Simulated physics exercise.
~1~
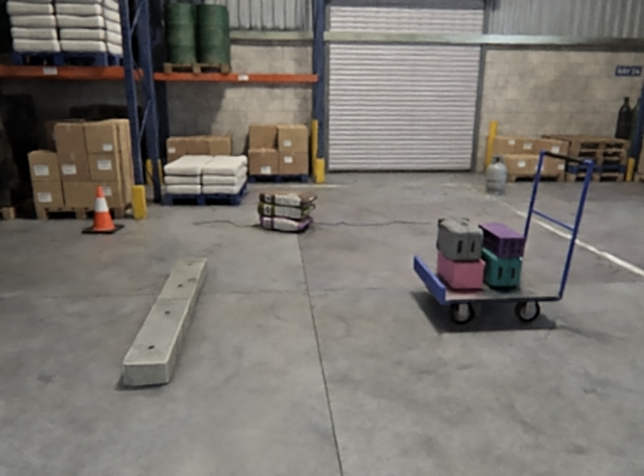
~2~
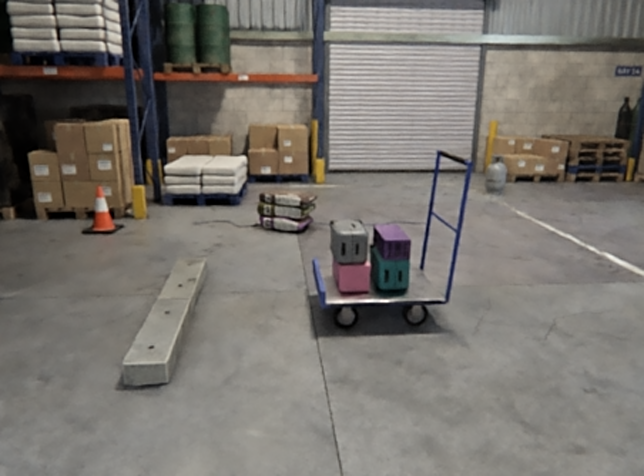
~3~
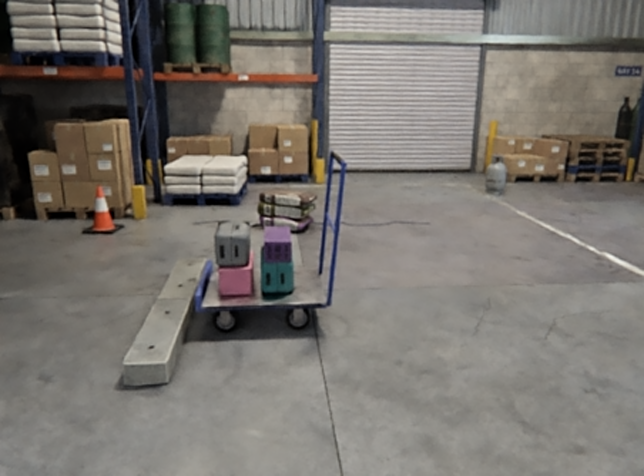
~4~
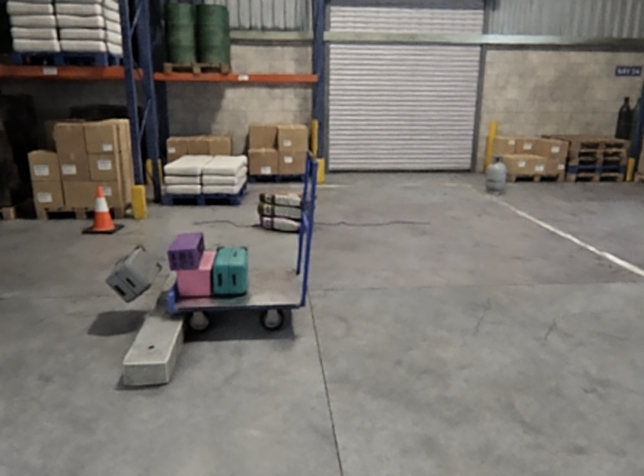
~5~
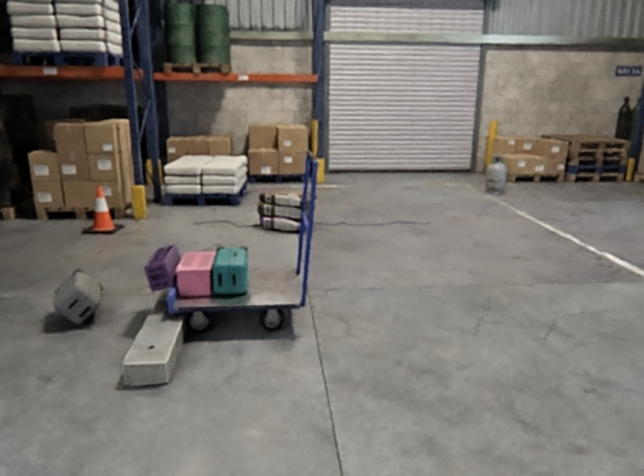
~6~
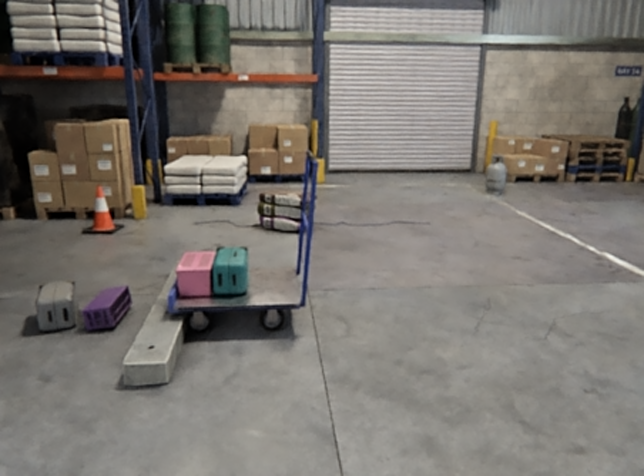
At the start, a blue trolley carrying a grey case stacked on a pink one and a purple crate on a teal case stands on the right of a warehouse floor. It rolls left with its load intact, nearing a long, low kerb. The trolley reaches the kerb and stops against it, and the grey case pitches off the front, turning as it goes. The purple crate slides forward over the pink case and tips over the front edge as well. Both end on the floor beyond the kerb at left, while the pink and teal cases stay on the deck.
